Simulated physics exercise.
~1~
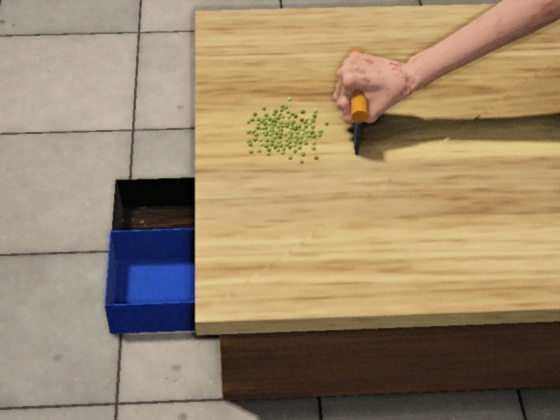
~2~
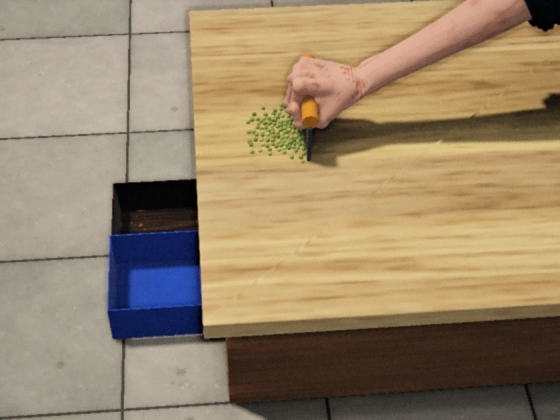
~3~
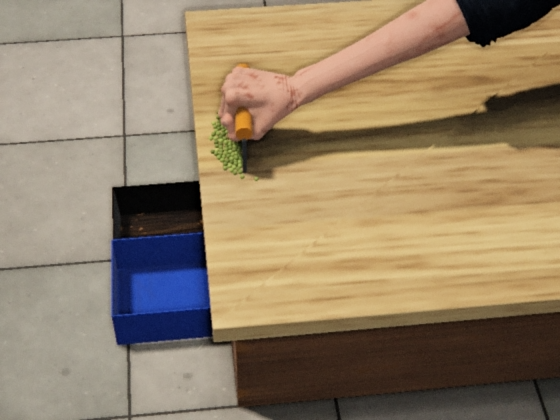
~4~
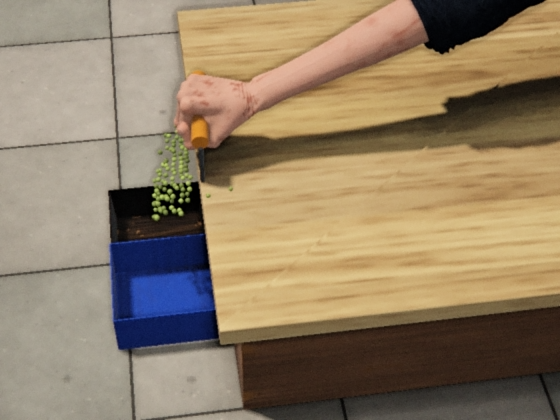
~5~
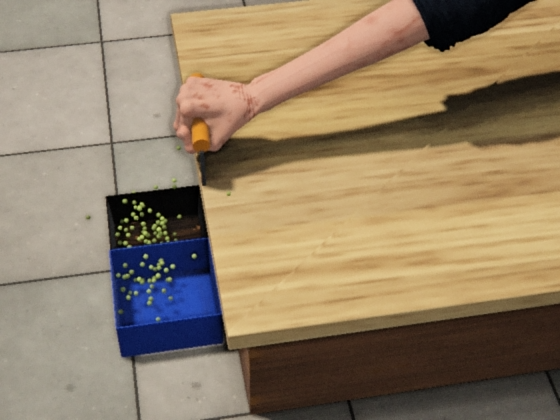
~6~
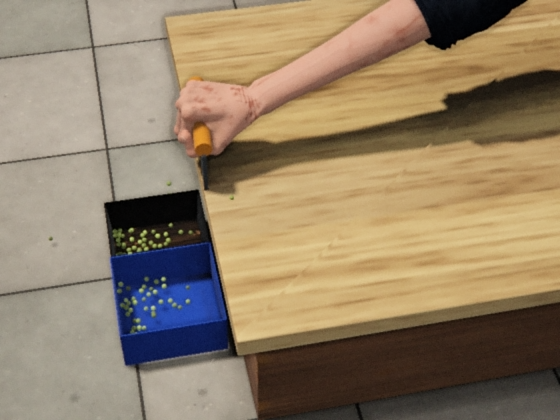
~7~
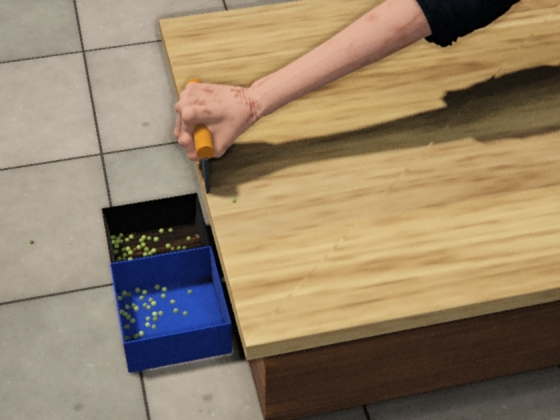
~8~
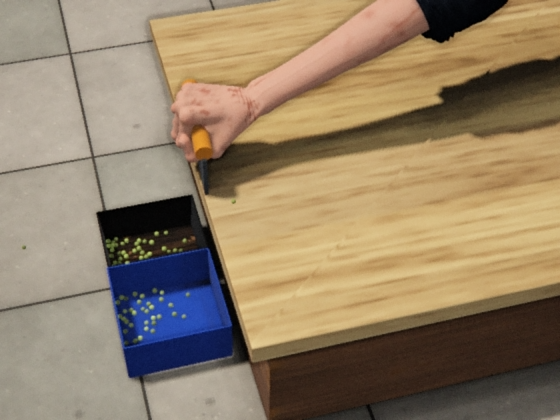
On a wooden tabletop, a hand scrapes green peas left into blue and black tins.
